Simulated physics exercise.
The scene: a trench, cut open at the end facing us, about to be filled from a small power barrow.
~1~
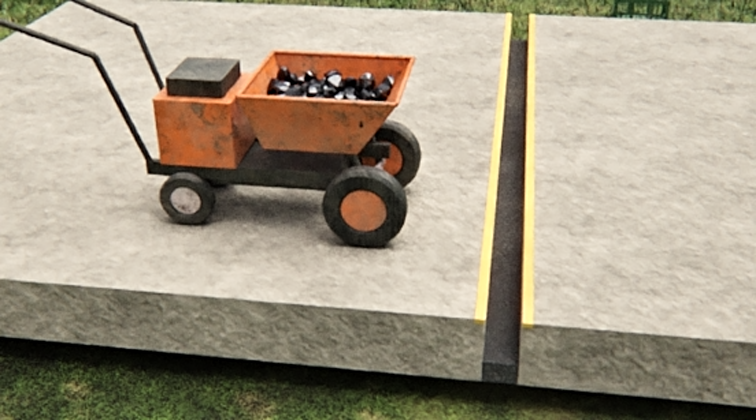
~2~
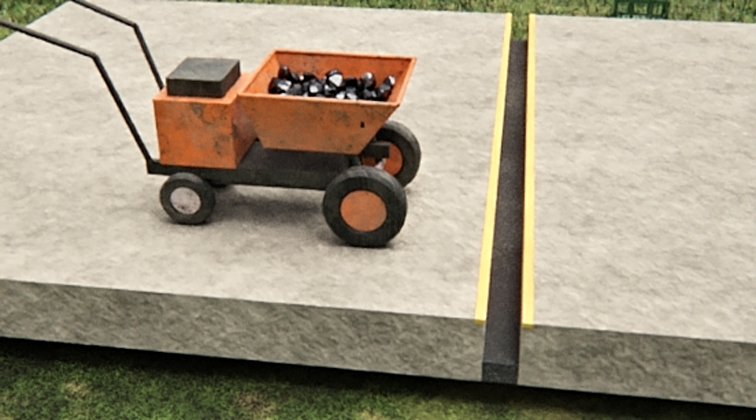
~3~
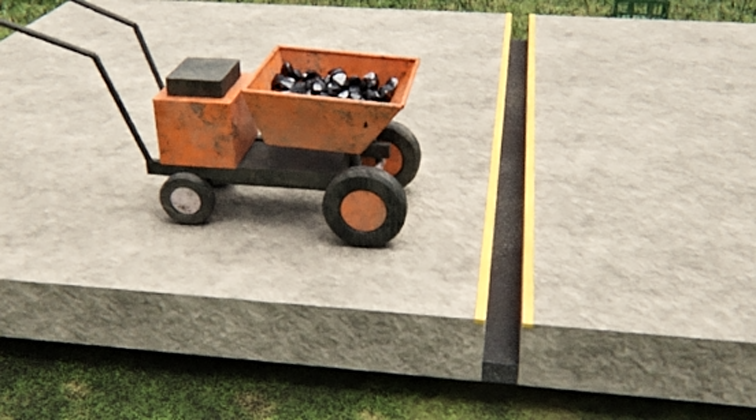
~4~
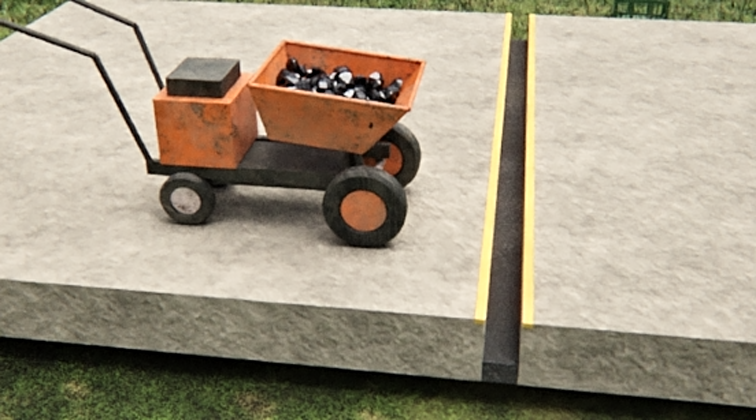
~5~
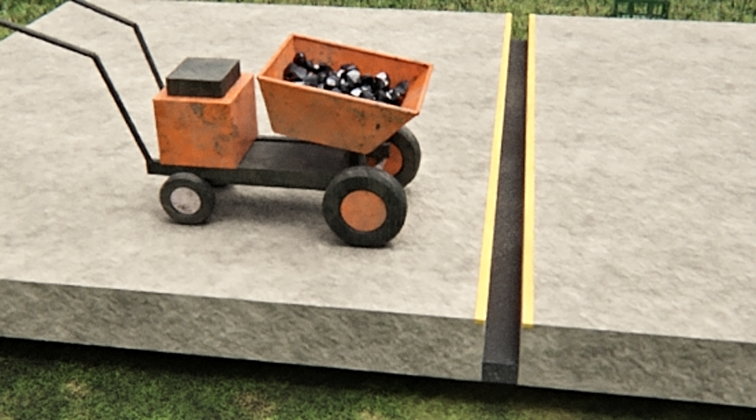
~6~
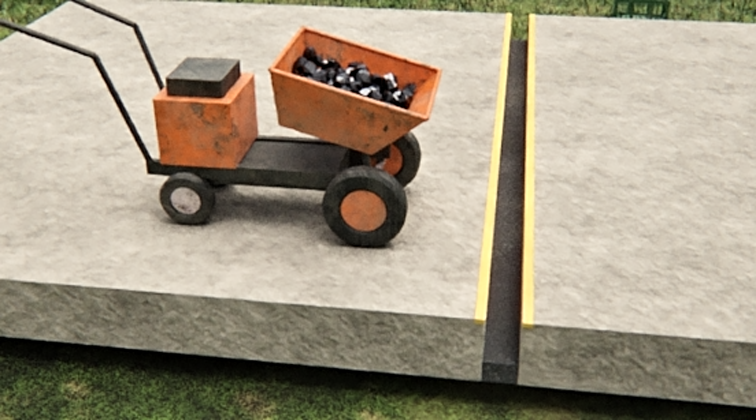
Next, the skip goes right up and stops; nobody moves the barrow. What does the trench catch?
Between the edges lies the larger part of the load.
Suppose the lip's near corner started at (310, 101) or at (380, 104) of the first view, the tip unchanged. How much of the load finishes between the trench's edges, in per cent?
In turn 20 and 60 in a hundred.
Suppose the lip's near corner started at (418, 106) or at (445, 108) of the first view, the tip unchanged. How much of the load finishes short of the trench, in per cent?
In turn 0 and 0 in a hundred.
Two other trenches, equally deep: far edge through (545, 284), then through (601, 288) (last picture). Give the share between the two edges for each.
About 90 and 100 per cent.
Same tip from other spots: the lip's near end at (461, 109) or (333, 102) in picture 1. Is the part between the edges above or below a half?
The first try: Under half. The second: Under half.
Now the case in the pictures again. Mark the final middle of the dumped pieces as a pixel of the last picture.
Roughly at (513, 229).
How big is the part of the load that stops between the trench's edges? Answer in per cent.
Some 70 per cent.
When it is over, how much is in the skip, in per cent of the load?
Close to 0 per cent.
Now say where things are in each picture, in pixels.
Lip of the skip (396, 105), level; top of the load (326, 91), lumps of coal; first edge of the trench (484, 279); far edge (529, 283), the trench under half as wide as the skip, and about as deep as wide, in the first frame.
Lip of the skip (397, 106), level; top of the load (327, 90), in the second frame.
Lip of the skip (402, 107), tipped barely; top of the load (318, 86), in the third frame.
Lip of the skip (408, 110), tipped a little; top of the load (323, 83), in the fourth frame.
Lip of the skip (417, 114), tipped a little; top of the load (324, 83), in the fifth frame.
Lip of the skip (426, 119), tipped clearly; top of the load (321, 79); first edge of the trench (484, 279); far edge (529, 283), in the sixth frame.
Just after the last frame, skip tipped steeply; every one in the skip.
A moment on, skip tipped right over; almost all in the skip; about a tenth in or heaped over the trench.
Further on, skip tipped right over; roughly a quarter in the skip; just a few short of the trench; roughly half in or heaped over the trench; roughly a quarter beyond it; just a few falling.
When it is over, skip tipped right over; about a tenth short of the trench; roughly two thirds in or heaped over the trench; roughly a quarter beyond it.
